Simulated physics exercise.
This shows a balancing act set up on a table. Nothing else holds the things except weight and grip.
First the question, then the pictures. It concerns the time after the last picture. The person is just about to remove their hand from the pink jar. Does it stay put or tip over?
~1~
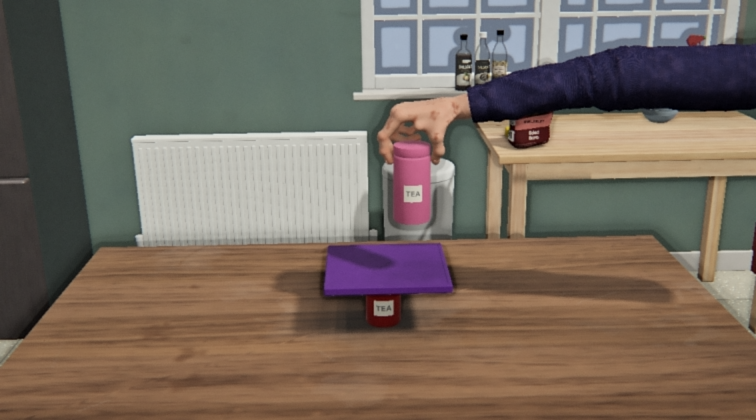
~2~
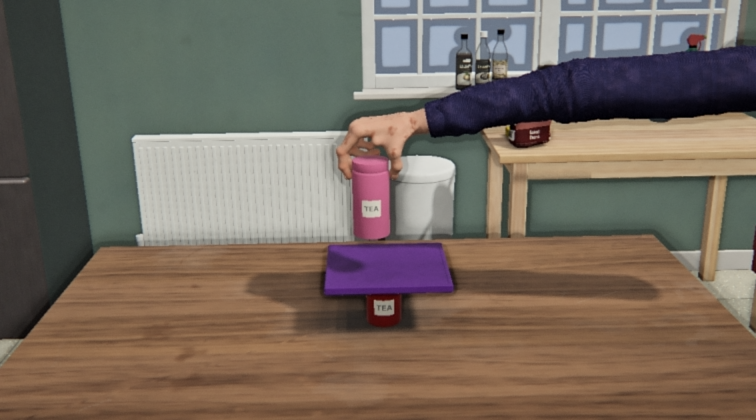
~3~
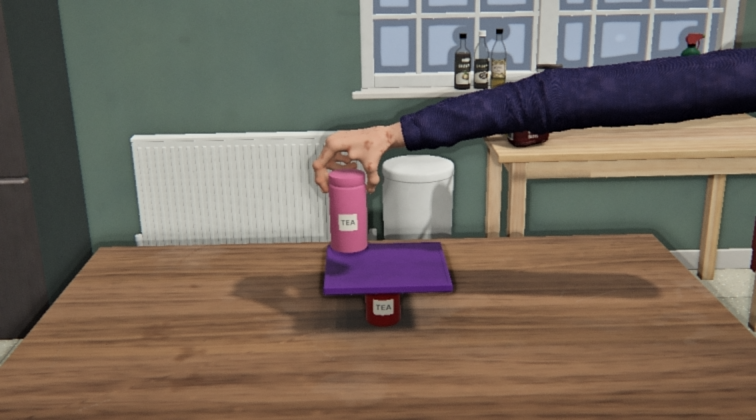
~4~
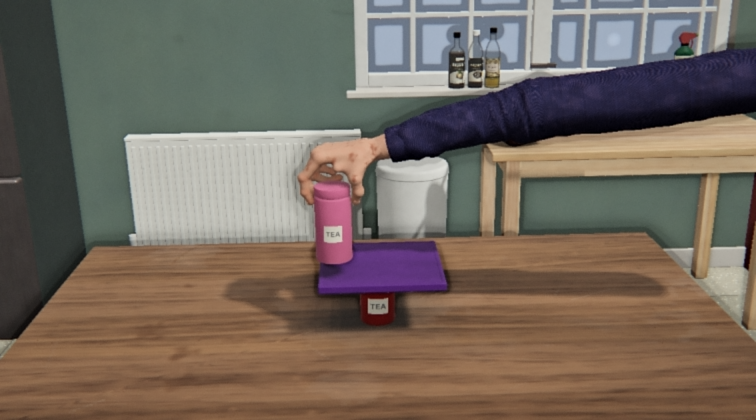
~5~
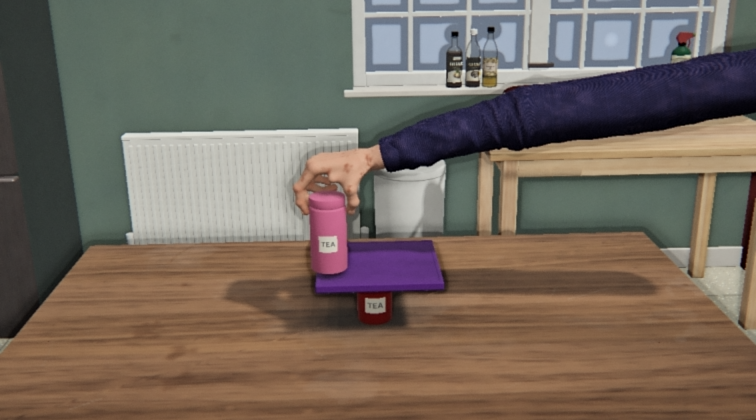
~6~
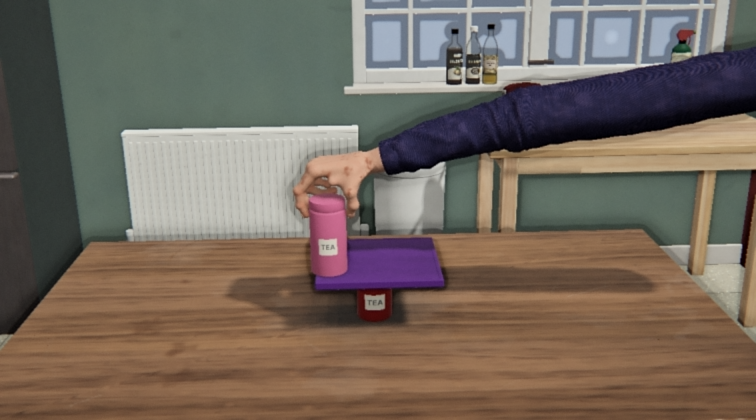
Something drops or tips.
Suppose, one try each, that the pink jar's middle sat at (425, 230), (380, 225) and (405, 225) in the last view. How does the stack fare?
It goes over first, remains upright second and goes over third.
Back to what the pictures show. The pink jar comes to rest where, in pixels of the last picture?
The object ends up somewhere around (256, 301).
Then, 0.40 s later than the last frame, pink jar now fallen; purple lid tilted by 59°.
Then, 0.50 s later than the last frame, purple lid tilted by 64°.
Then, 0.90 s later than the last frame, purple lid tilted by 56°.
When it is over, fallen, pink jar; lying over in the stack, purple lid; red jar as before. End places, in pixels of the last picture, pink jar near (256, 301). The stack loses its balance.
